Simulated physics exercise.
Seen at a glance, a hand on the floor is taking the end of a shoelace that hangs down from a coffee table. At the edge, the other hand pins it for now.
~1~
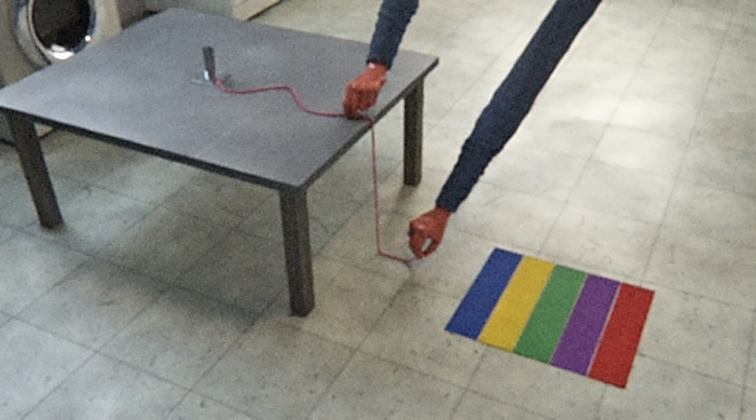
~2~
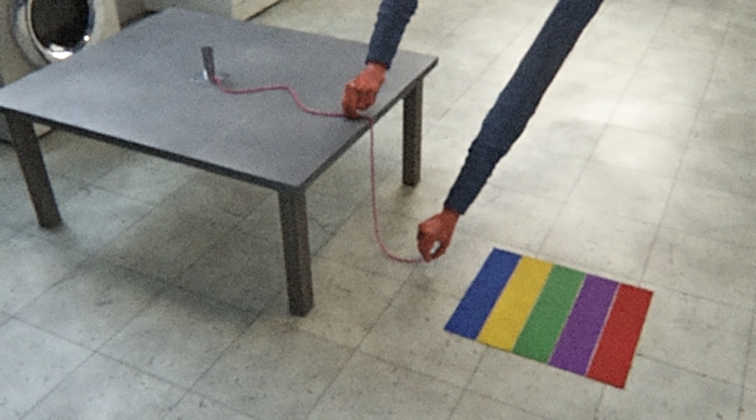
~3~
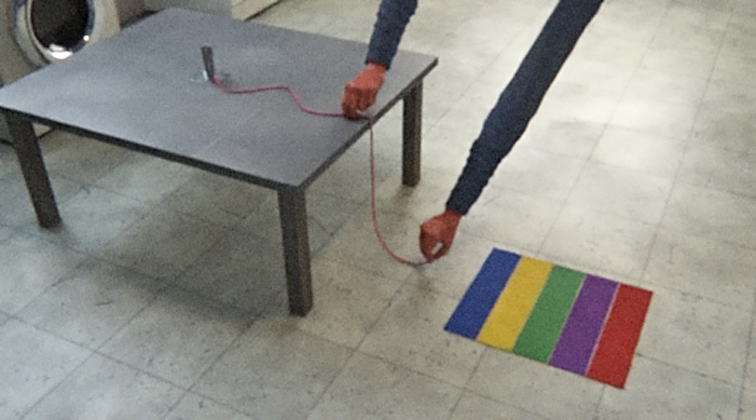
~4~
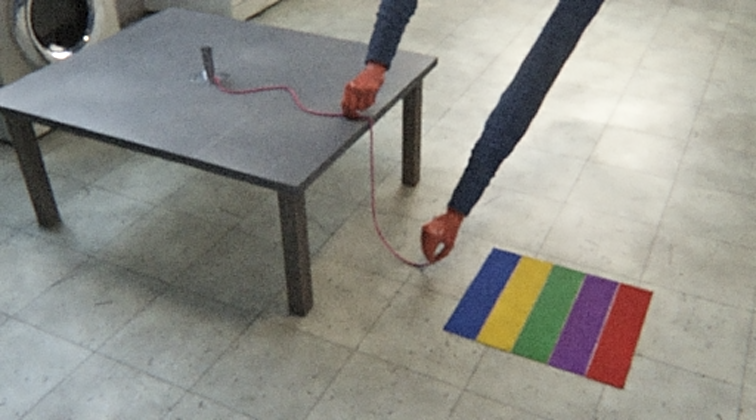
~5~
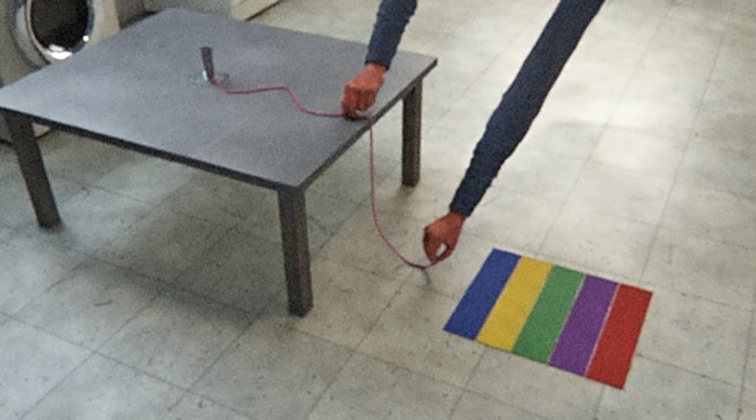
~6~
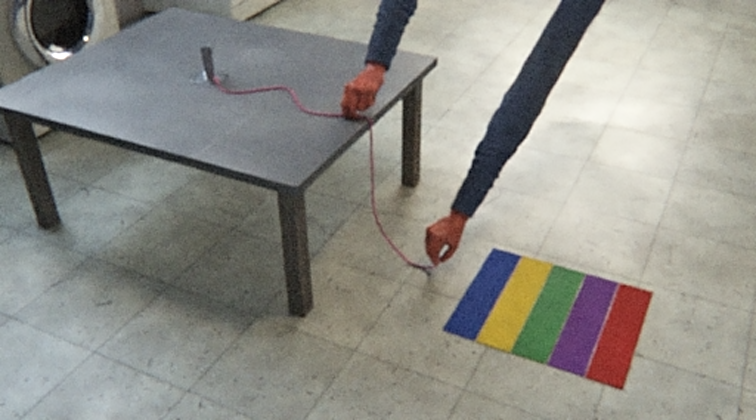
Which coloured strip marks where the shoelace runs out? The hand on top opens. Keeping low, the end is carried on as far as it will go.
Green.
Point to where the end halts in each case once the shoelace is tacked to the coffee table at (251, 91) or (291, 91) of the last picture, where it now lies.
(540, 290) and (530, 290).
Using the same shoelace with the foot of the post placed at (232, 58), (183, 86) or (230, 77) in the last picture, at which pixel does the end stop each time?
Going by the last picture, roughly (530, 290), (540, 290) and (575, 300).
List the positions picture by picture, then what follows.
End (422, 255); blue (470, 318); yellow (504, 329); green (539, 340); purple (575, 351); red (613, 363), in the first frame.
End (431, 259); shoelace through (224, 90) (286, 88) (319, 113) (372, 134) (373, 192) (382, 246), in the second frame.
End (433, 259), in the third frame.
End (435, 260); shoelace through (224, 90) (286, 88) (318, 113) (371, 134) (373, 192) (388, 246), in the fourth frame.
End (437, 261), in the fifth frame.
End (439, 262); shoelace through (224, 90) (286, 88) (318, 114) (371, 134) (373, 193) (394, 247), in the sixth frame.
Soon after, end near (488, 276); over blue.
After that, end near (531, 288); over yellow.
At the stop, end near (556, 296); over green. The green one.
